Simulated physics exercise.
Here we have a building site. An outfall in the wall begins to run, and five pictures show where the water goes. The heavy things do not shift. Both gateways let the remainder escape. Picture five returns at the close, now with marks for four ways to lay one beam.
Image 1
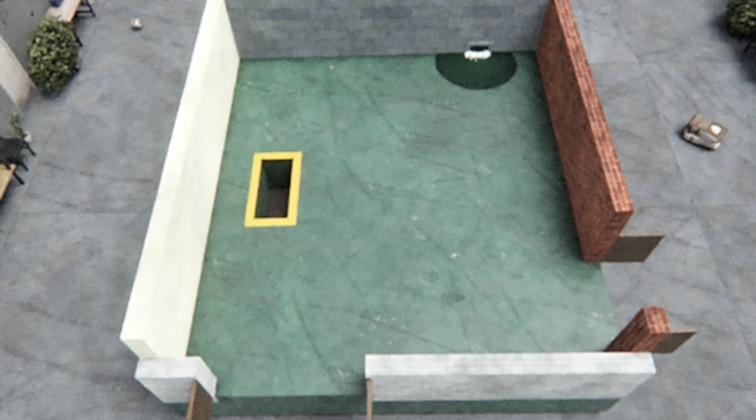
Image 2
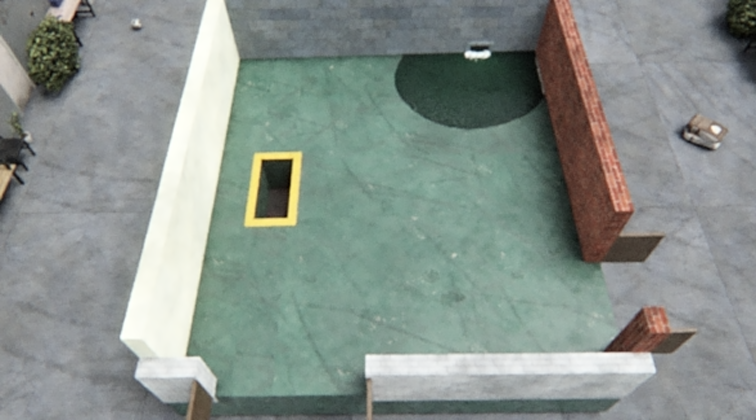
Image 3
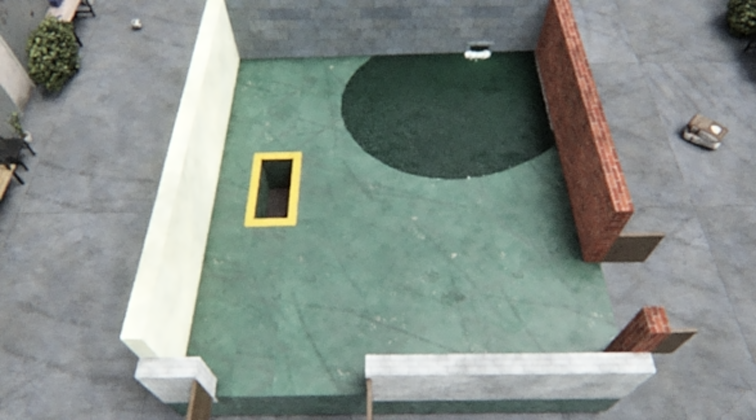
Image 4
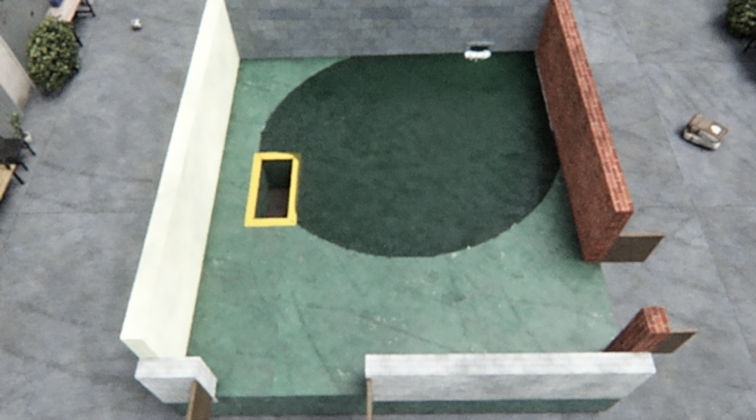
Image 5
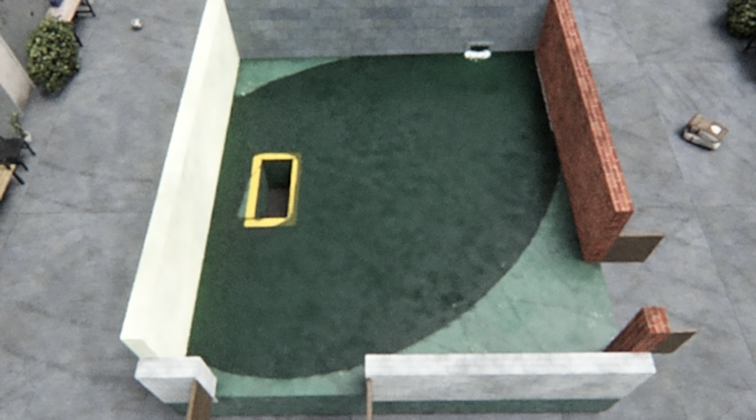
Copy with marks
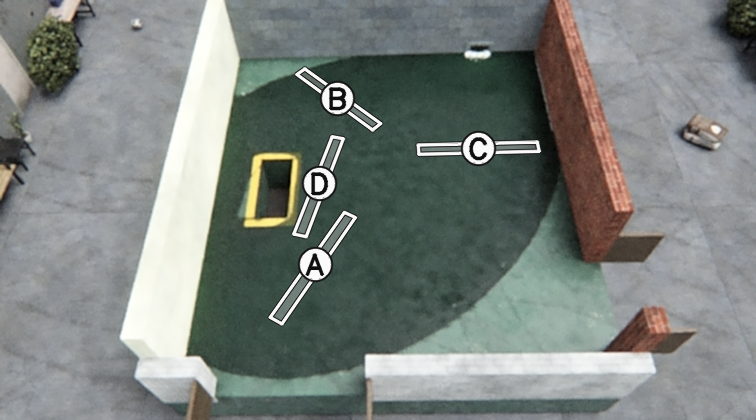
Dark water spreads from the back wall across the green floor, surrounding a yellow-edged drain.
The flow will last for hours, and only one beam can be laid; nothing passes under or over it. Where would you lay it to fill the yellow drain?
Spot C does it best.
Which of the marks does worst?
That is spot D.
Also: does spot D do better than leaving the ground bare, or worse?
It is worse.
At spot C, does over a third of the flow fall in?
Yes, it does.
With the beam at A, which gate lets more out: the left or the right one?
The left one.
In white, A from (276, 320) to (349, 214); B from (300, 71) to (376, 126); C from (418, 149) to (538, 146); D from (299, 235) to (337, 137).
Choosing A, about 36 % of the stream goes into the yellow drain, about 64 % out by the gates.
Choosing B, about 29 % of the stream goes into the yellow drain, about 71 % out by the gates.
Choosing C, about 51 % of the stream goes into the yellow drain, about 48 % out by the gates.
Choosing D, about 13 % of the stream goes into the yellow drain, about 87 % out by the gates.
